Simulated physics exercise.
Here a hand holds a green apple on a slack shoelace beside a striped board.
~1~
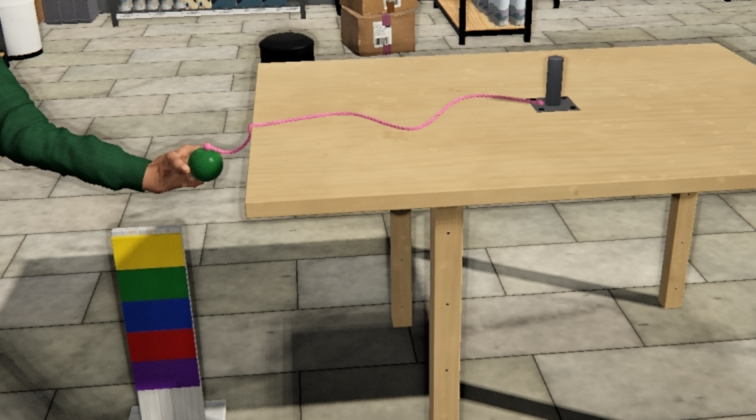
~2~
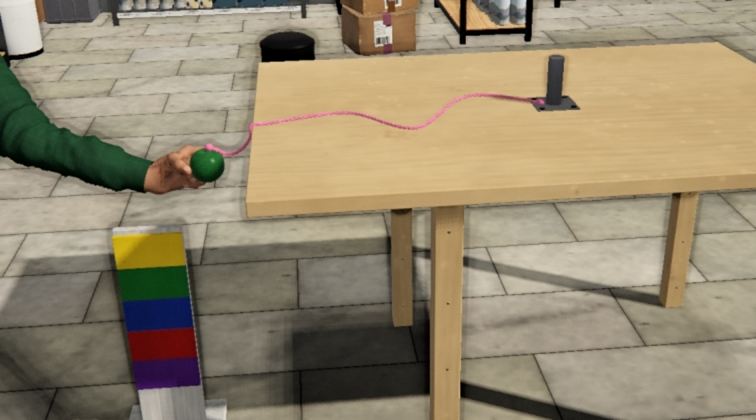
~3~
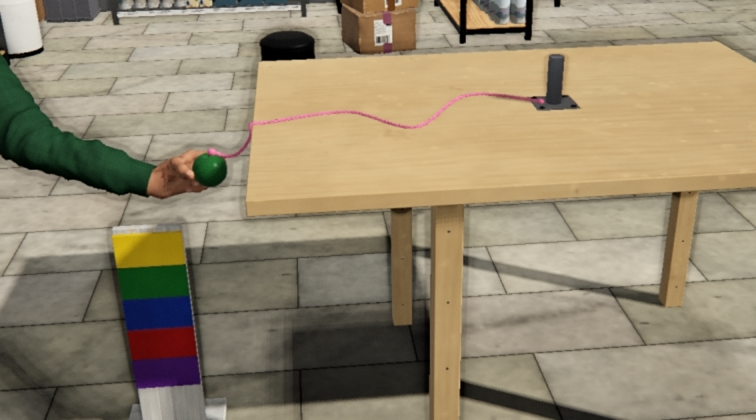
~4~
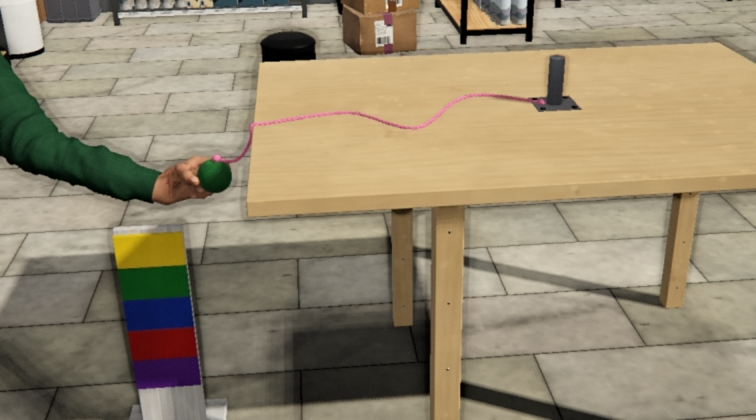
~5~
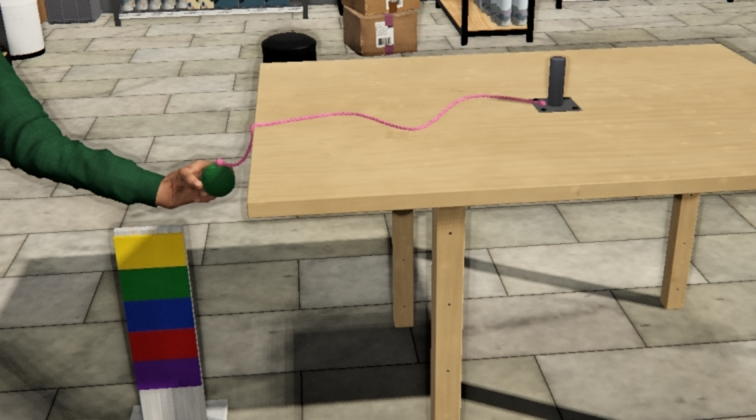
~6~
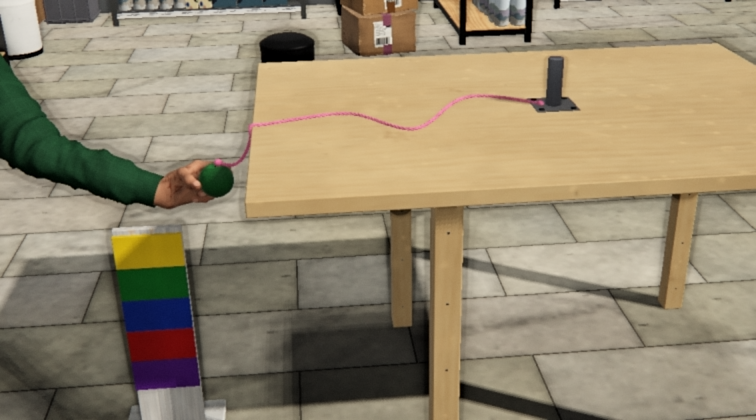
In a workshop-like room, a hand holding a green ball tied to a slack pink cord lowers it slightly beside a table.
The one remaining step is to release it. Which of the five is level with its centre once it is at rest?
Green.
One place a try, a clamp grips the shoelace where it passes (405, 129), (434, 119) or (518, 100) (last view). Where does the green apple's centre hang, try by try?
Result per try (px, approx.): (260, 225); (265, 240); (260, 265).
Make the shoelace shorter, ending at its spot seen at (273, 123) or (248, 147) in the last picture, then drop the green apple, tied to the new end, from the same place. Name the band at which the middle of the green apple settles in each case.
Per try - 1: None, it hangs higher; 2: Yellow.
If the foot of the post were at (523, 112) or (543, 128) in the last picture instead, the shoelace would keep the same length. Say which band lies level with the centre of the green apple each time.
Case by case: Blue, then blue.
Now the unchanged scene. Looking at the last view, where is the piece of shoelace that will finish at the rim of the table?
About (331, 114).
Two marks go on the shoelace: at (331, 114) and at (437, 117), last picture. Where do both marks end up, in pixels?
Point one to (253, 129), point two to (394, 114).
A little later, apple near (277, 275); level with green.
Next, apple near (248, 273); level with green.
When it is over, apple near (260, 274); level with green. The shoelace holds its middle at green.
